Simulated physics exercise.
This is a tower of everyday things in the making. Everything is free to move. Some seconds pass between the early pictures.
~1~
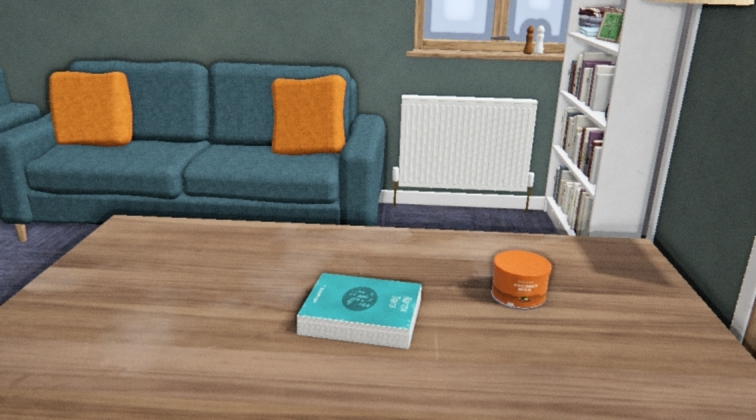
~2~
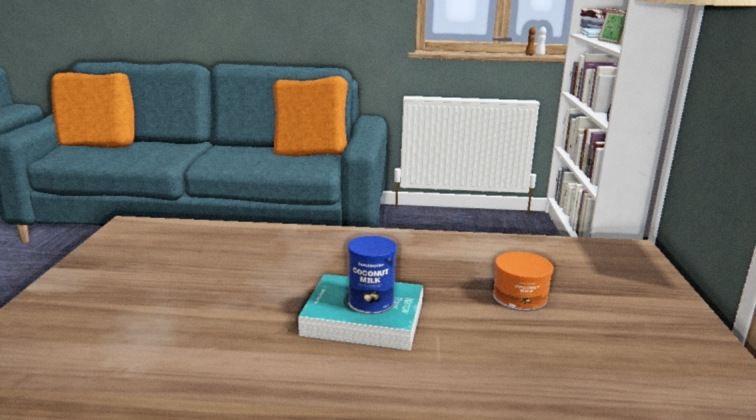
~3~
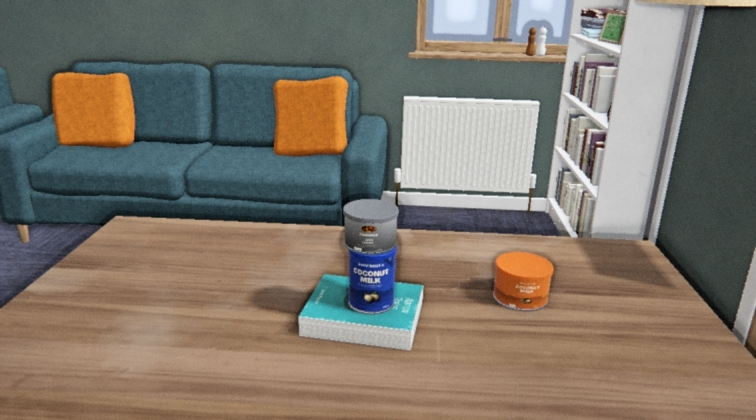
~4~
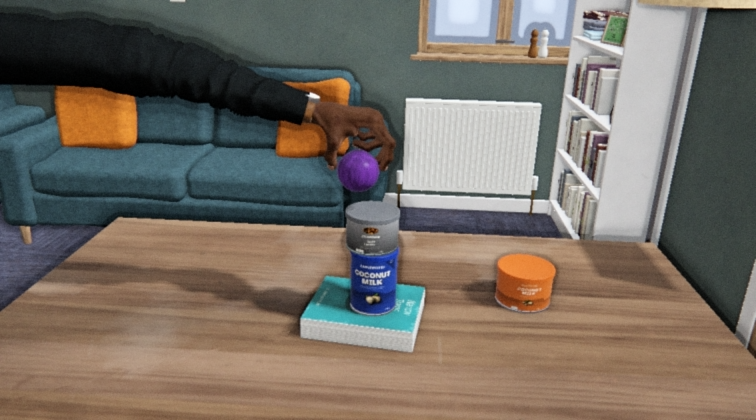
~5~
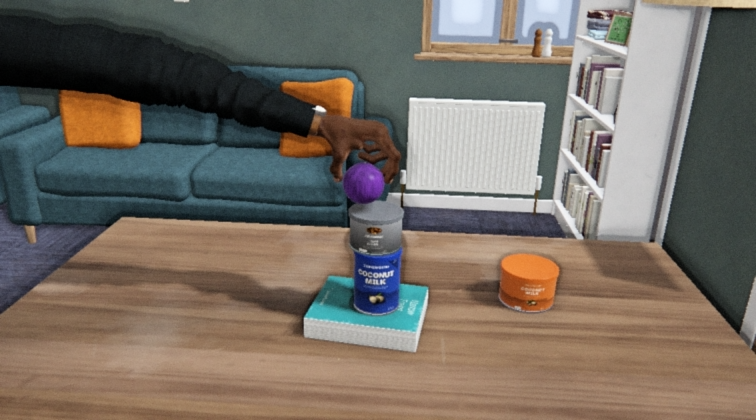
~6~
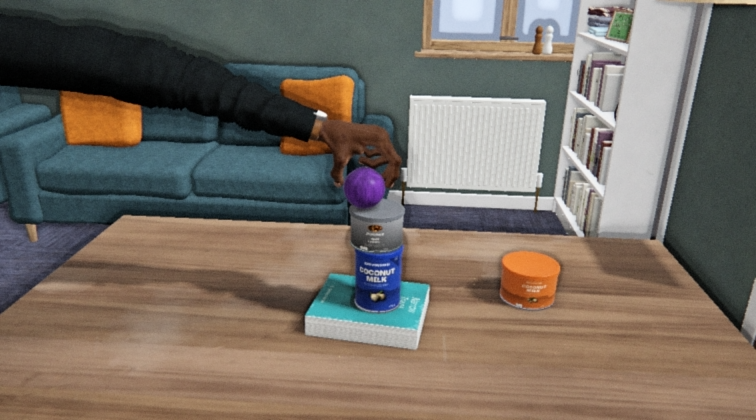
At first, a teal book and an orange tub sit apart on a wooden table before a blue sofa. A blue tin of coconut milk appears on the book, then a grey tin on top of it. A hand reaches in from the left and lowers a purple onion onto the grey tin.
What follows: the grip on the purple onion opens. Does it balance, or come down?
Outcome: The pile keeps its balance.
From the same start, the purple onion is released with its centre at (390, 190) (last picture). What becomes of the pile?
Then it keeps its balance.
Then, 1.00 s past the last view, nothing moves.
Then, 2.10 s past the last view, purple onion resting near (364, 188).
Finally, all 5 still in place. Final places as the last picture's camera would see them, purple onion near (364, 188). The pile stays up.
